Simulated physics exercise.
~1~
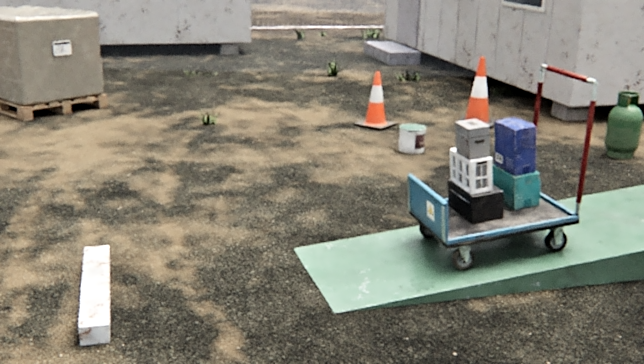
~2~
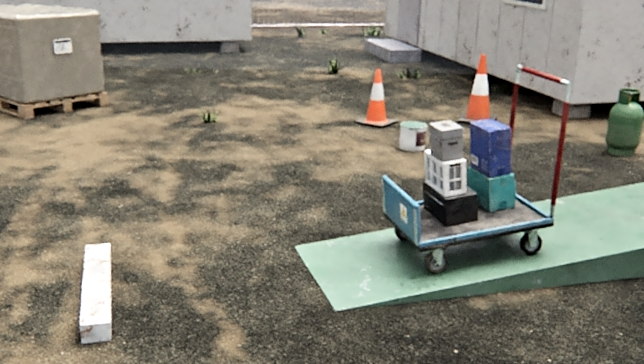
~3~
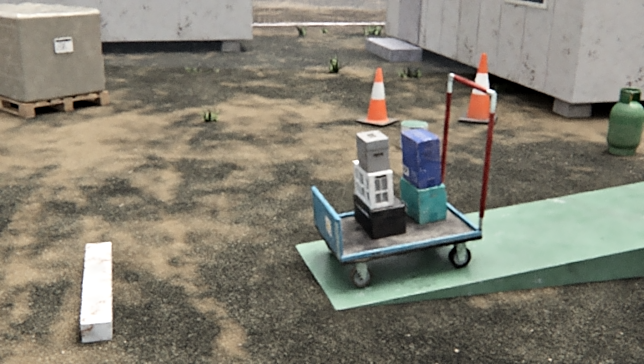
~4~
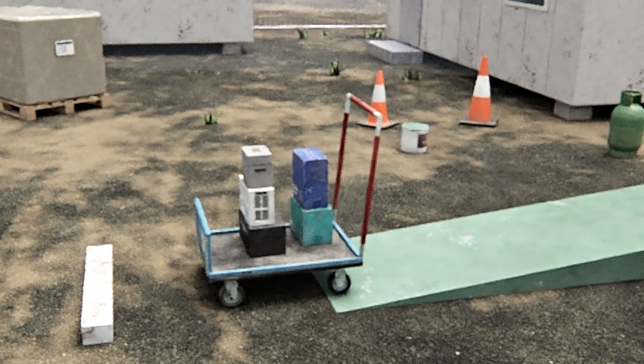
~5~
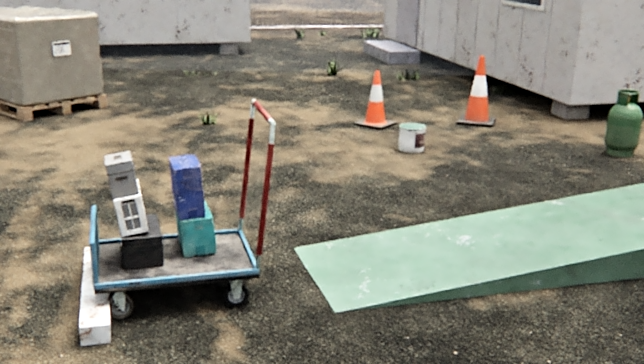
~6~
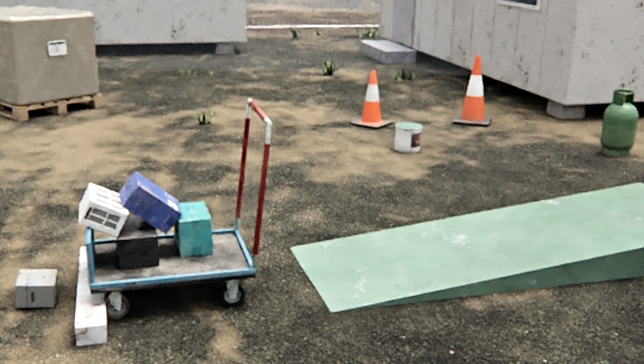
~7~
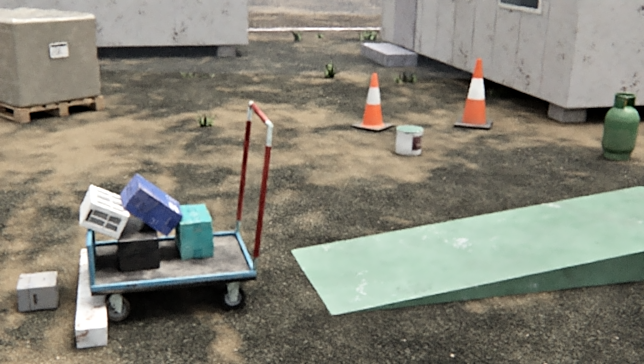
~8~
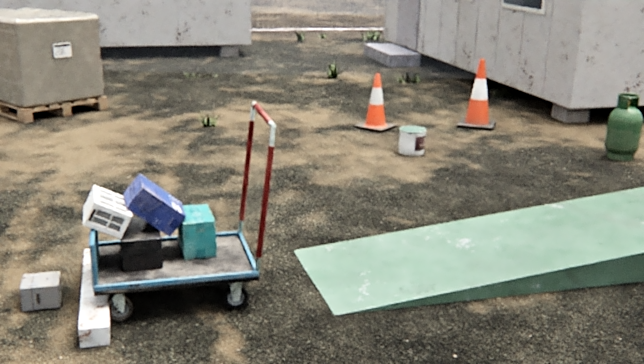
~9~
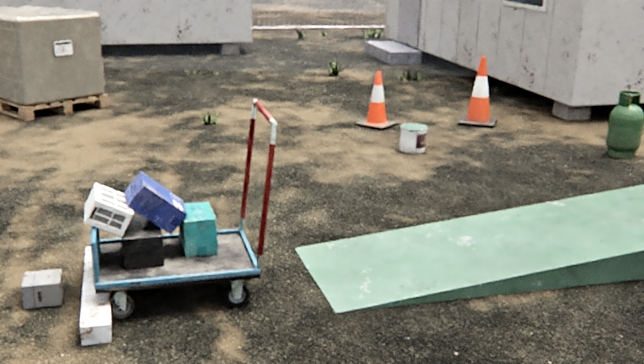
A loaded trolley rolled left down a green ramp and across the ground to a white kerb, where its stacks toppled forward; the grey box landed on the ground beyond, while the white crate and blue box ended up tipped over on the deck.
